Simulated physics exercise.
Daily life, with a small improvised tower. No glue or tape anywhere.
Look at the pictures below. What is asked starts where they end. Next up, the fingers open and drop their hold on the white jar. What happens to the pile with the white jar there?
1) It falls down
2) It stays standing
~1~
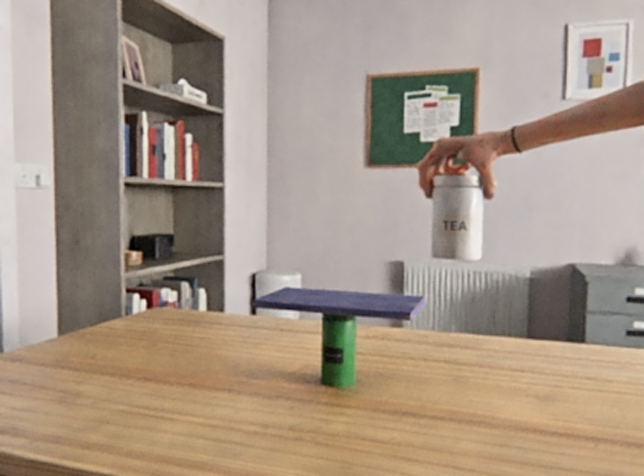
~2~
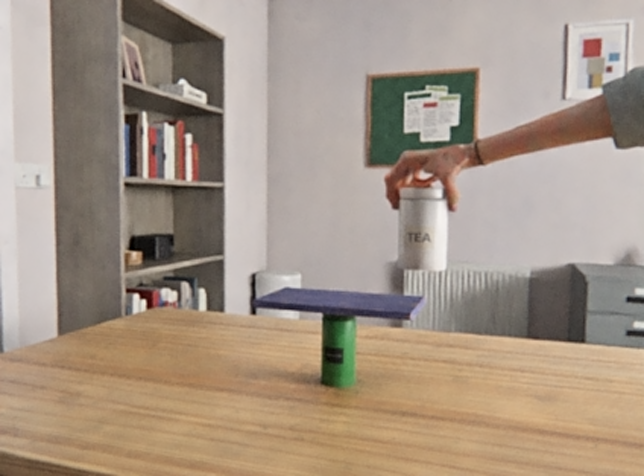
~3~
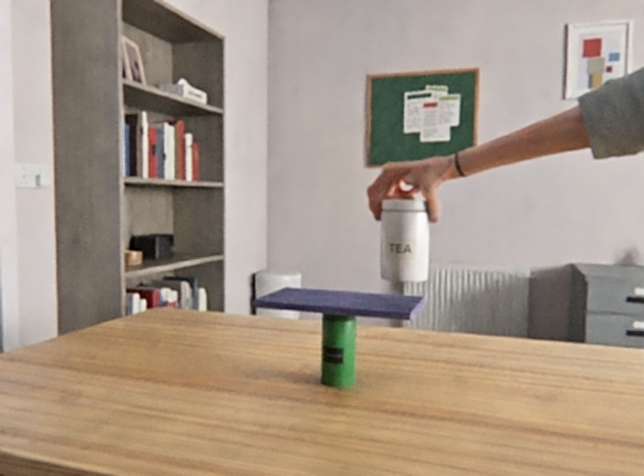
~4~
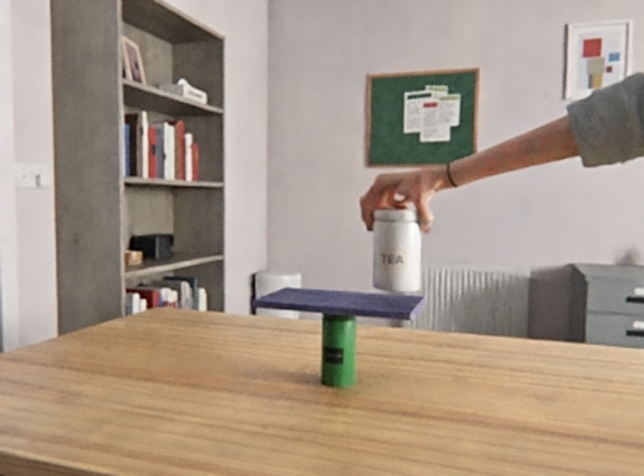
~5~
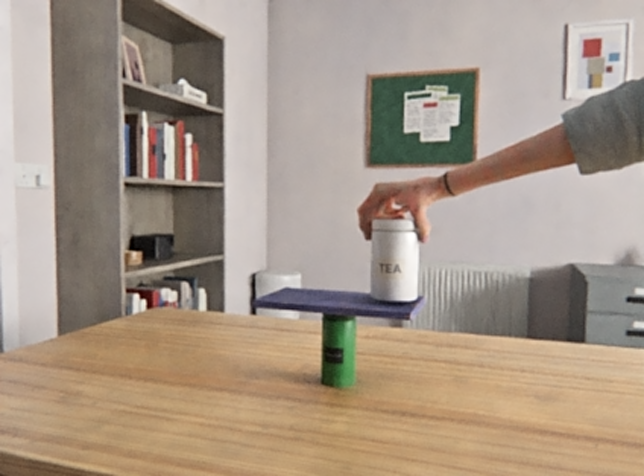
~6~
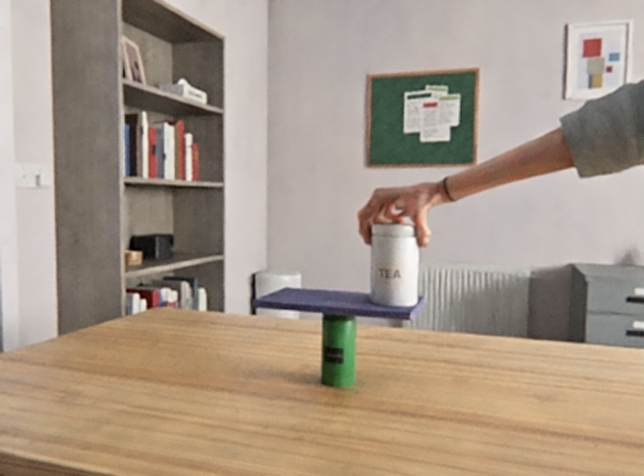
It falls down (1).
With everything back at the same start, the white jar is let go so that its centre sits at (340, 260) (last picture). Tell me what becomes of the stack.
Result: The stack stays stable.
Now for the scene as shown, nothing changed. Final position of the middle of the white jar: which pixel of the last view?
Near (475, 378).
Then, 0.40 s later than the last frame, white jar now fallen; blue board tilted by 64°.
Then, 0.50 s later than the last frame, blue board on its side.
Then, 0.90 s later than the last frame, blue board now fallen.
Then, 1.30 s later than the last frame, things are still on the move.
When it is over, fallen, blue board and white jar; green jar as before. End places, in pixels of the last picture, white jar near (476, 378). The stack comes apart.
